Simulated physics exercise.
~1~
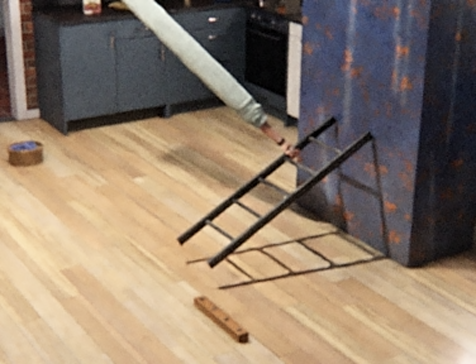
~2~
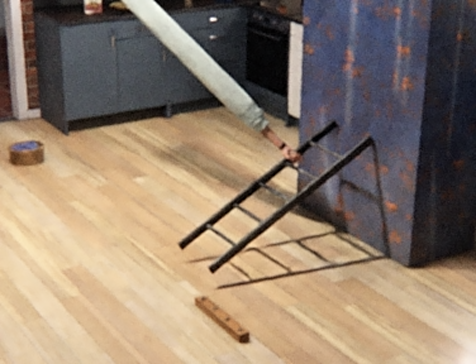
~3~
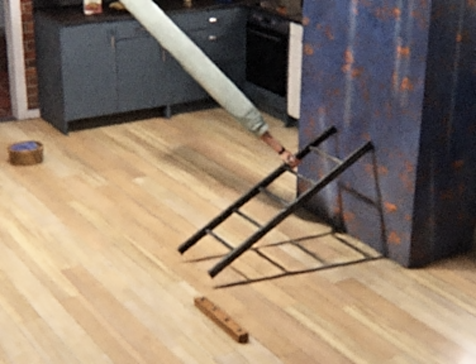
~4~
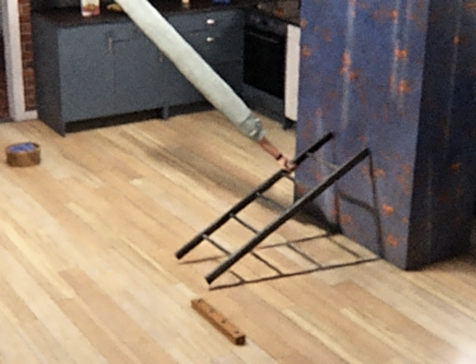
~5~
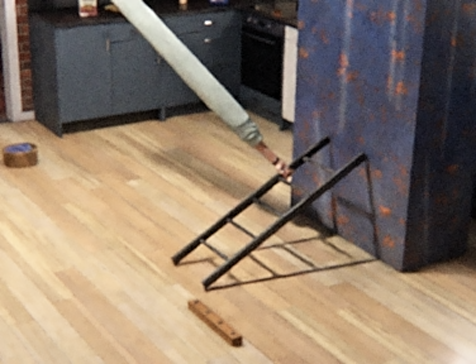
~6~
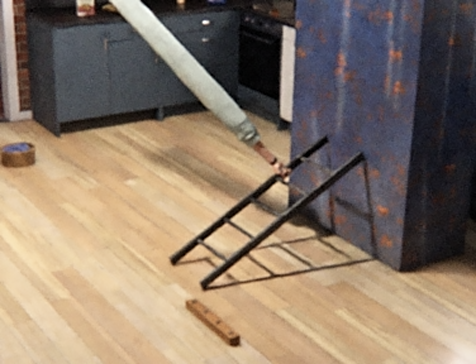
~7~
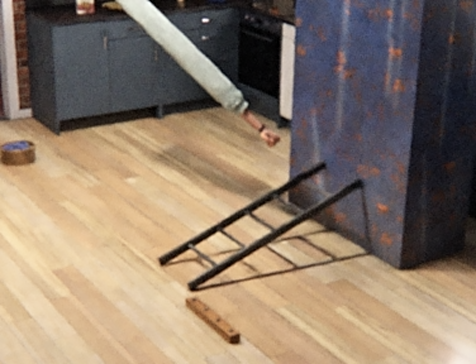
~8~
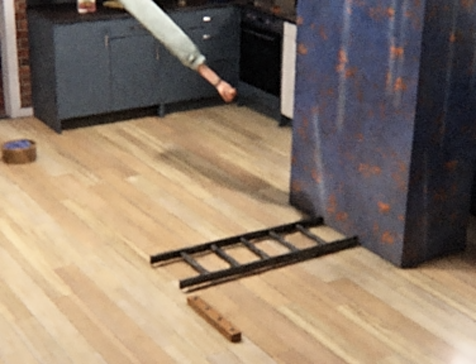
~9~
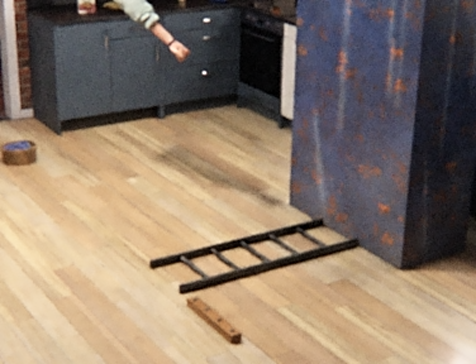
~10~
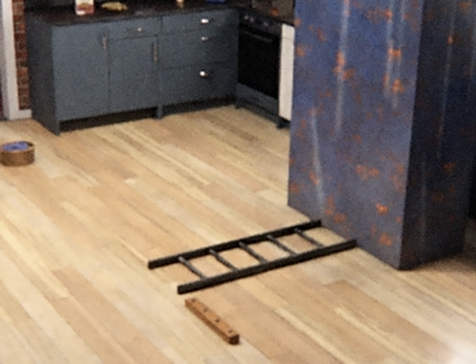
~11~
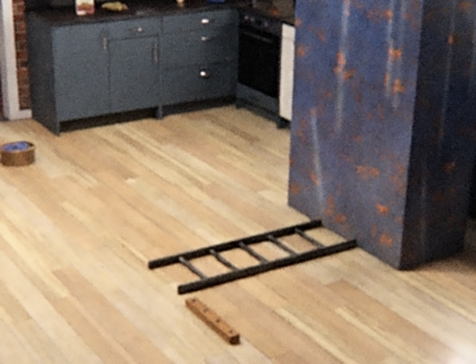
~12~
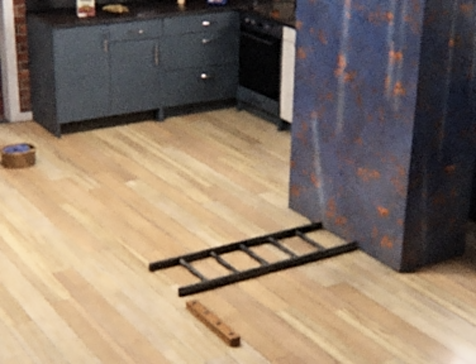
In the video, a hand holds a black ladder-like gate at a slant against a blue, rust-speckled block on a wooden floor, near a brown batten. The hand lets go and withdraws, and the gate slides down at its feet until it lies flat on the floor.
